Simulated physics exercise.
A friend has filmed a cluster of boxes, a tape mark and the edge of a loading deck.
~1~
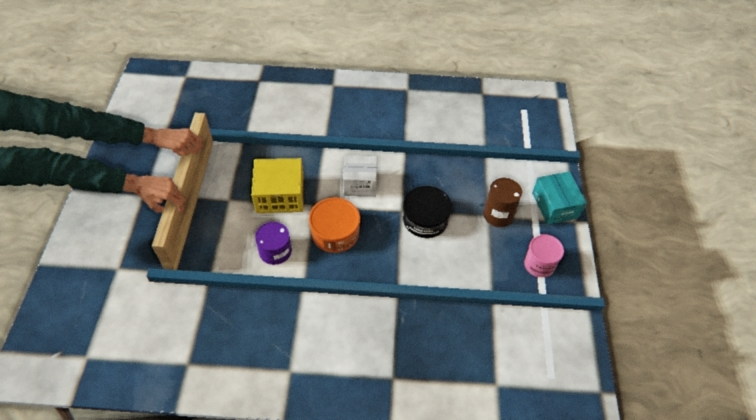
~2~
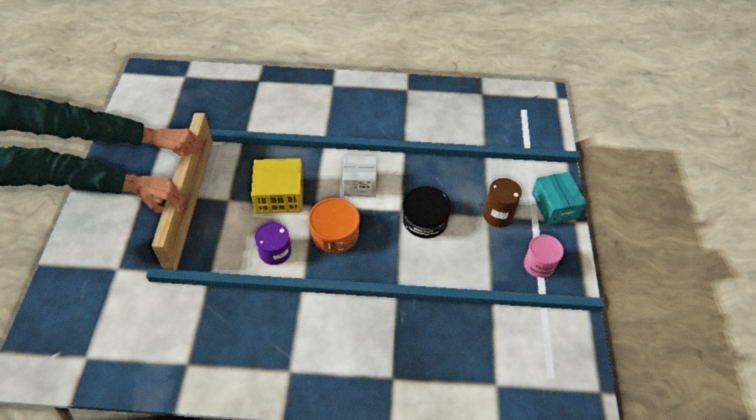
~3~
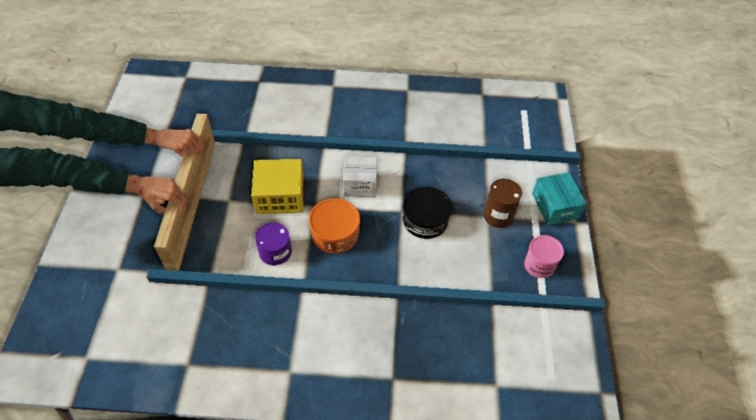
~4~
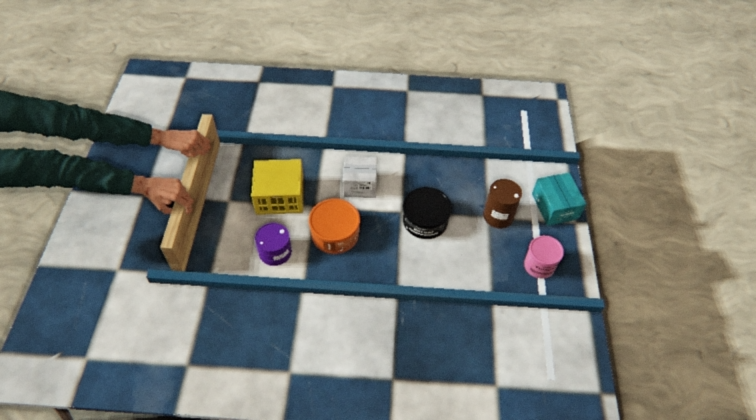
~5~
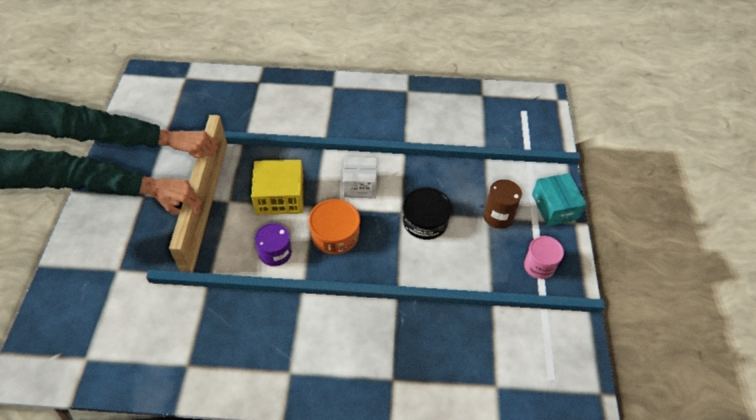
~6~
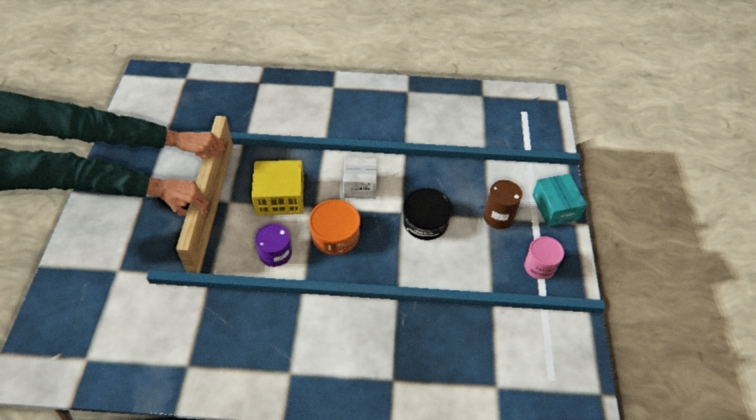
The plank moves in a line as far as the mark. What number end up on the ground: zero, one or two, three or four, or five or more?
The number that fall off is three or four.
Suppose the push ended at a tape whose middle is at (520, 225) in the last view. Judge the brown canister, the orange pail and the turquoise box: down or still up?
The brown canister tumbles off, the orange pail stays on, the turquoise box tumbles off.
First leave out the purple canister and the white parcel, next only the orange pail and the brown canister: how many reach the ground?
Fallen: 3, and 3 in the other try.
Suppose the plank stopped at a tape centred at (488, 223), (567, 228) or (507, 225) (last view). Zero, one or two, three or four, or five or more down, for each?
The falls would be either one or two; 5 or more; just one or two.
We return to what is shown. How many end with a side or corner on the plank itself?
It touches 3.
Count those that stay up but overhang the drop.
1 of them.
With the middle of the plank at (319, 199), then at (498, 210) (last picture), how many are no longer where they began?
The counts are 4 and 8.
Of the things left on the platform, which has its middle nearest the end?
The pink pail.
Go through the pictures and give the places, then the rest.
The first picture shows turquoise box (559, 198); pink pail (543, 257); brown canister (502, 203); plank (186, 189); tape (536, 224).
The second picture shows pink pail (543, 257); orange pail (335, 226).
The third picture shows brown canister (502, 204); plank (188, 190).
The fourth picture shows turquoise box (558, 199); black pail (426, 213).
The fifth picture shows pink pail (543, 258); purple canister (274, 245).
The sixth picture shows turquoise box (559, 200); pink pail (544, 259); brown canister (503, 205); plank (208, 192); tape (536, 226).
A little later, none off yet; turquoise box at rest near (559, 200); pink pail at rest near (544, 259); brown canister at rest near (503, 205).
Next, none off yet; turquoise box tilted a little near (597, 194); pink pail at rest near (546, 261); brown canister shifted well along near (573, 202).
When it is over, the number that fall off is three or four; down, white parcel, black pail, brown canister and turquoise box.
